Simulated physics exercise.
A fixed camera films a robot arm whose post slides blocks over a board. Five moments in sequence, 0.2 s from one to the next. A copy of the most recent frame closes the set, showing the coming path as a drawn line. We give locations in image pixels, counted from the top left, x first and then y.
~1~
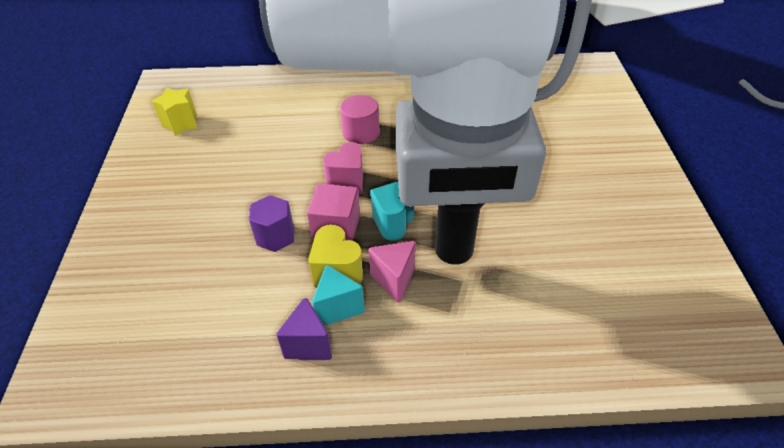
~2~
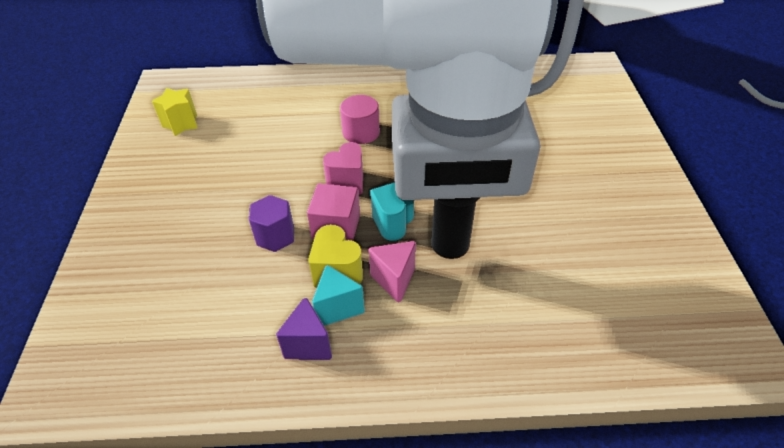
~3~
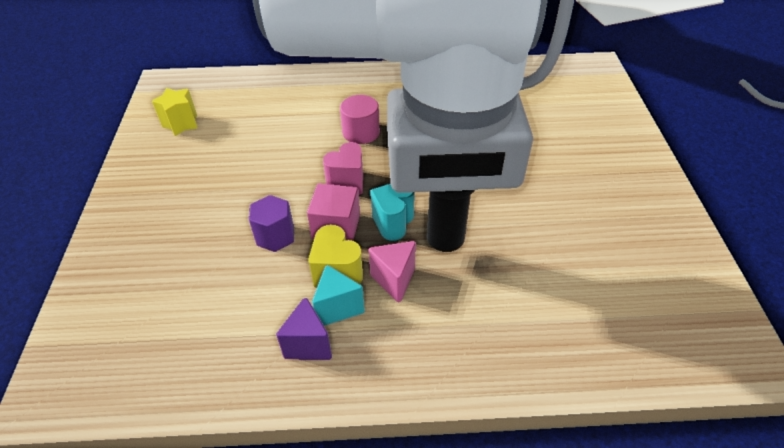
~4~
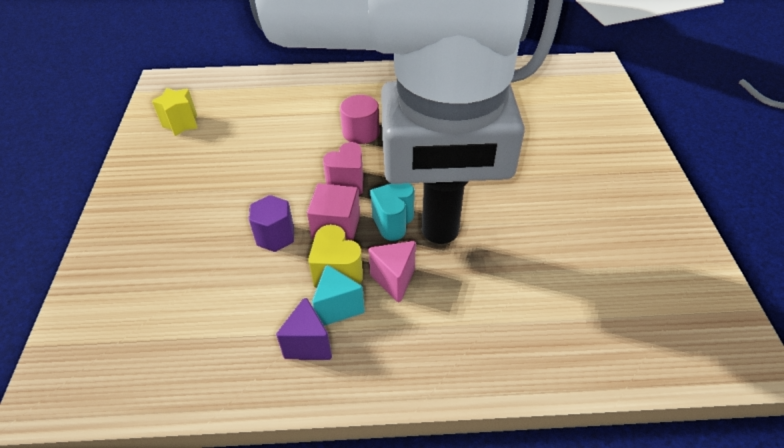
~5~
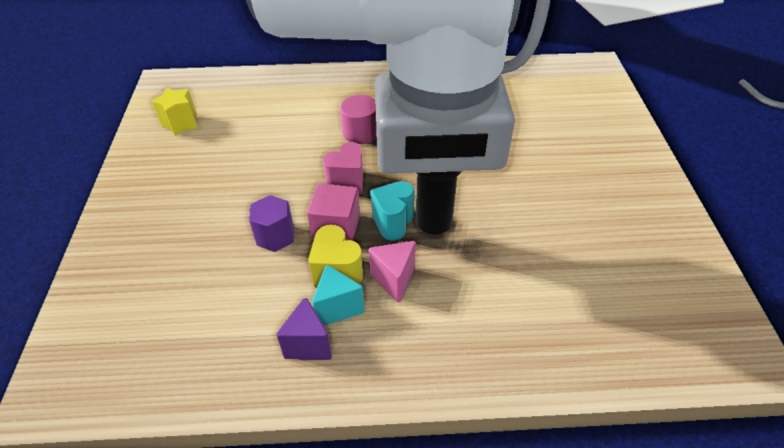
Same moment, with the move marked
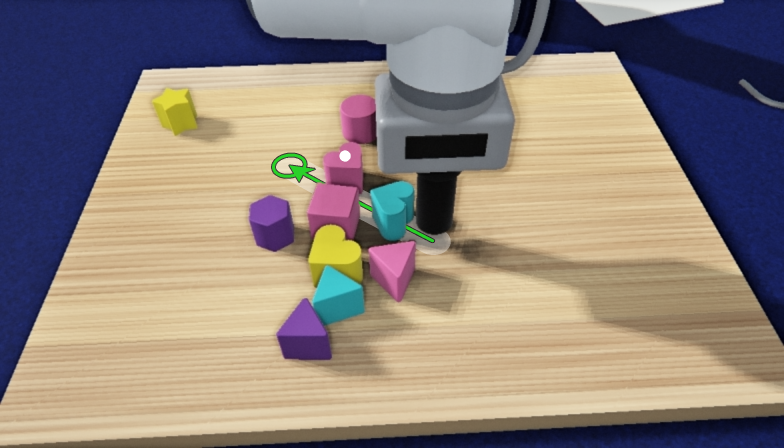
Robot arm with a black post drifting slightly up and left beside the turquoise heart, while the colourful blocks stay still.
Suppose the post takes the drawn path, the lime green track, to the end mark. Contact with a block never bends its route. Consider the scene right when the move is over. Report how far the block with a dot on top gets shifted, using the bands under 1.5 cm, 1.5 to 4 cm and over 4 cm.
The block with a dot on top moves over 4 cm.
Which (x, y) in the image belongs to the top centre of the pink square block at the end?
At (307, 193).
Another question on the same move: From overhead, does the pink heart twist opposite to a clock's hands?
No
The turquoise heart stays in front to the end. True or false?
That statement is accurate.
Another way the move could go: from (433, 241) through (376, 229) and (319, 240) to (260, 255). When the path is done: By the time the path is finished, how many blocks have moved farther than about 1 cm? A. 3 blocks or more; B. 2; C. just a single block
That would be A.
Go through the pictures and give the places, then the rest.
In the first frame, tip of the post at (454, 250), middles of tops, purple hexagonal block at (269, 210), pink square block at (333, 199), pink heart at (345, 156), turquoise heart at (393, 196).
In the second frame, post at (450, 245), nothing pushed.
In the third frame, post at (446, 238), nothing pushed.
In the fourth frame, post at (440, 230), nothing pushed.
In the fifth frame, post at (434, 221), purple hexagonal block at (269, 210), pink square block at (333, 199), pink heart at (345, 156), turquoise heart at (393, 196).
The line goes from (433, 241) to (289, 165); the dot is on the pink heart.
On the path given first. One third of the way, post at (379, 194); pink square block at (317, 195), turned 40° anticlockwise; pink heart at (339, 151); turquoise heart at (352, 175).
Two thirds of the way, post at (330, 169); purple hexagonal block at (265, 212); pink square block at (307, 193), turned 65° anticlockwise; pink heart at (316, 128), turned 70° clockwise; turquoise heart at (303, 152).
At the end, post at (285, 146); purple hexagonal block at (265, 212); pink square block at (307, 193), turned 65° anticlockwise; pink heart at (308, 122), turned 125° clockwise; turquoise heart at (260, 130).
